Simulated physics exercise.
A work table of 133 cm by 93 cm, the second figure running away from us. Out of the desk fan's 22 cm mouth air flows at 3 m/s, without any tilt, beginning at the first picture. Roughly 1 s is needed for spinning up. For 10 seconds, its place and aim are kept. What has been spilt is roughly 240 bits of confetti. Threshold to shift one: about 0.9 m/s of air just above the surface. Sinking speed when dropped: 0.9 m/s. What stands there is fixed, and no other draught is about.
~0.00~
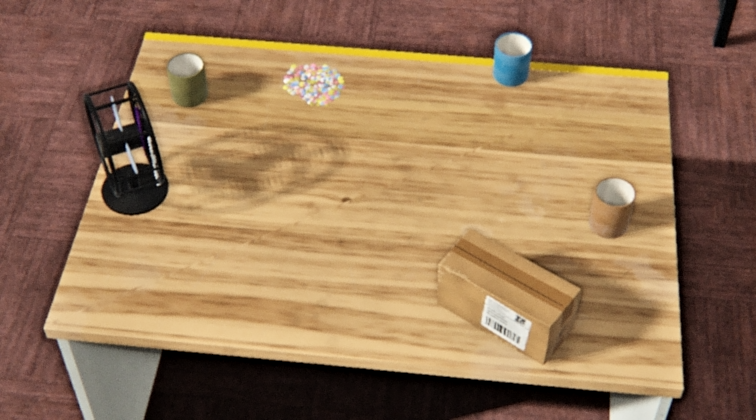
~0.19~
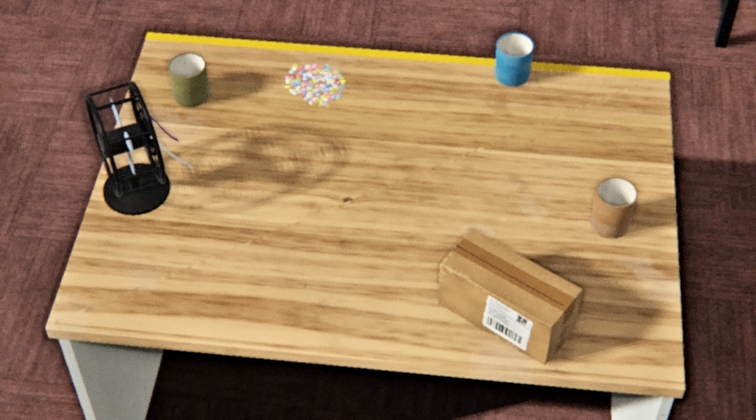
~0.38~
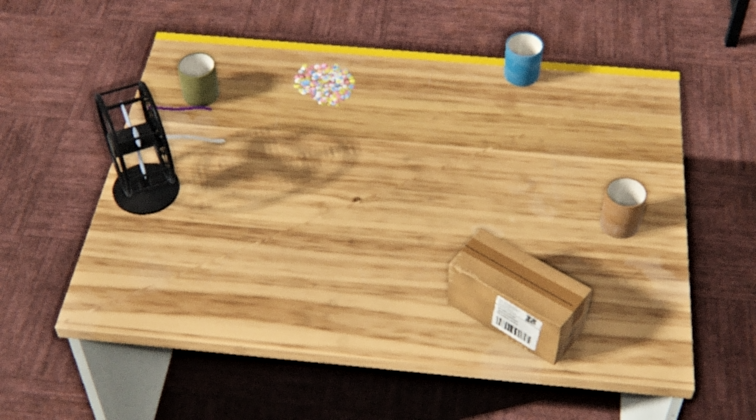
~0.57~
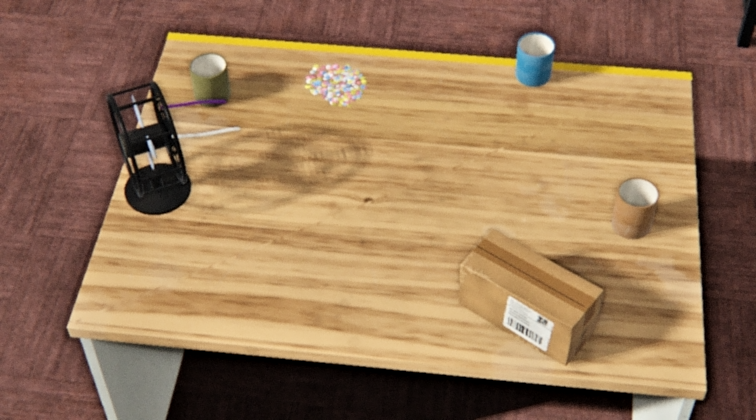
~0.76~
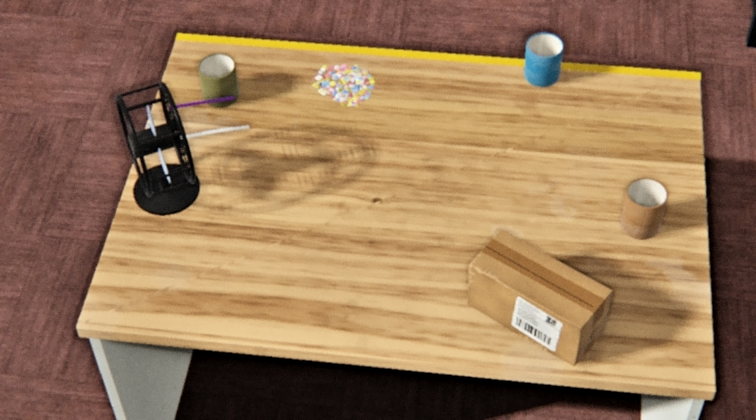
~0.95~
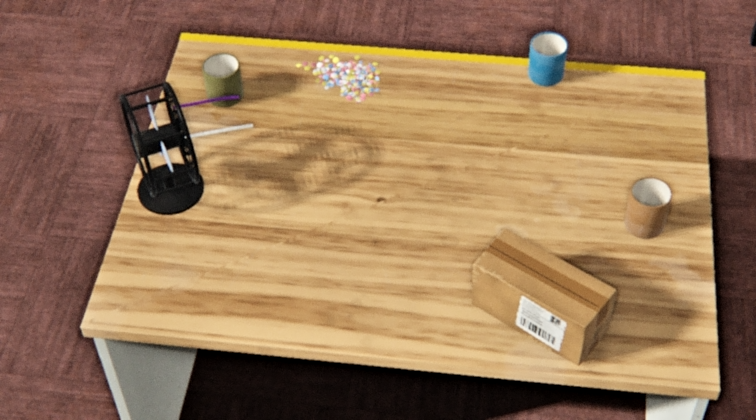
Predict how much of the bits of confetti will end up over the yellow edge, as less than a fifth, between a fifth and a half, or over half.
I'm guessing the proportion over that edge is a majority.
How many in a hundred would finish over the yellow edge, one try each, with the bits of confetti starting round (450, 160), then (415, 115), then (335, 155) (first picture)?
Going through the three spots in order, you'd get 0 percent, 50 percent and 5 percent.
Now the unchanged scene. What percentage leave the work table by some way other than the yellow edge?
The share comes to some 0 per cent.
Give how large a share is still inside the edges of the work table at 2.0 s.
Some 20 per cent.
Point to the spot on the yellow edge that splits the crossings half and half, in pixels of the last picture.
I'd say roughly (383, 48).
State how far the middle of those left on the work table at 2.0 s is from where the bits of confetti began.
Roughly 15 cm.
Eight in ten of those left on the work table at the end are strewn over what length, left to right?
I'd say close to 10 cm.
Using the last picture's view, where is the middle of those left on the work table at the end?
Centre: Roughly (337, 50).
After 2.0 s, 78 % are over the yellow edge; the middle of those still in play is near (337, 50); 98 % have settled or left.
After 3.2 s, 78 % are over the yellow edge; the middle of those still in play is near (337, 50); 98 % have settled or left.
After 5.5 s, 78 % are over the yellow edge; the middle of those still in play is near (337, 50); 98 % have settled or left.
After 10.0 s, at the end, 78 % are over the yellow edge; the middle of those still in play is near (337, 50).
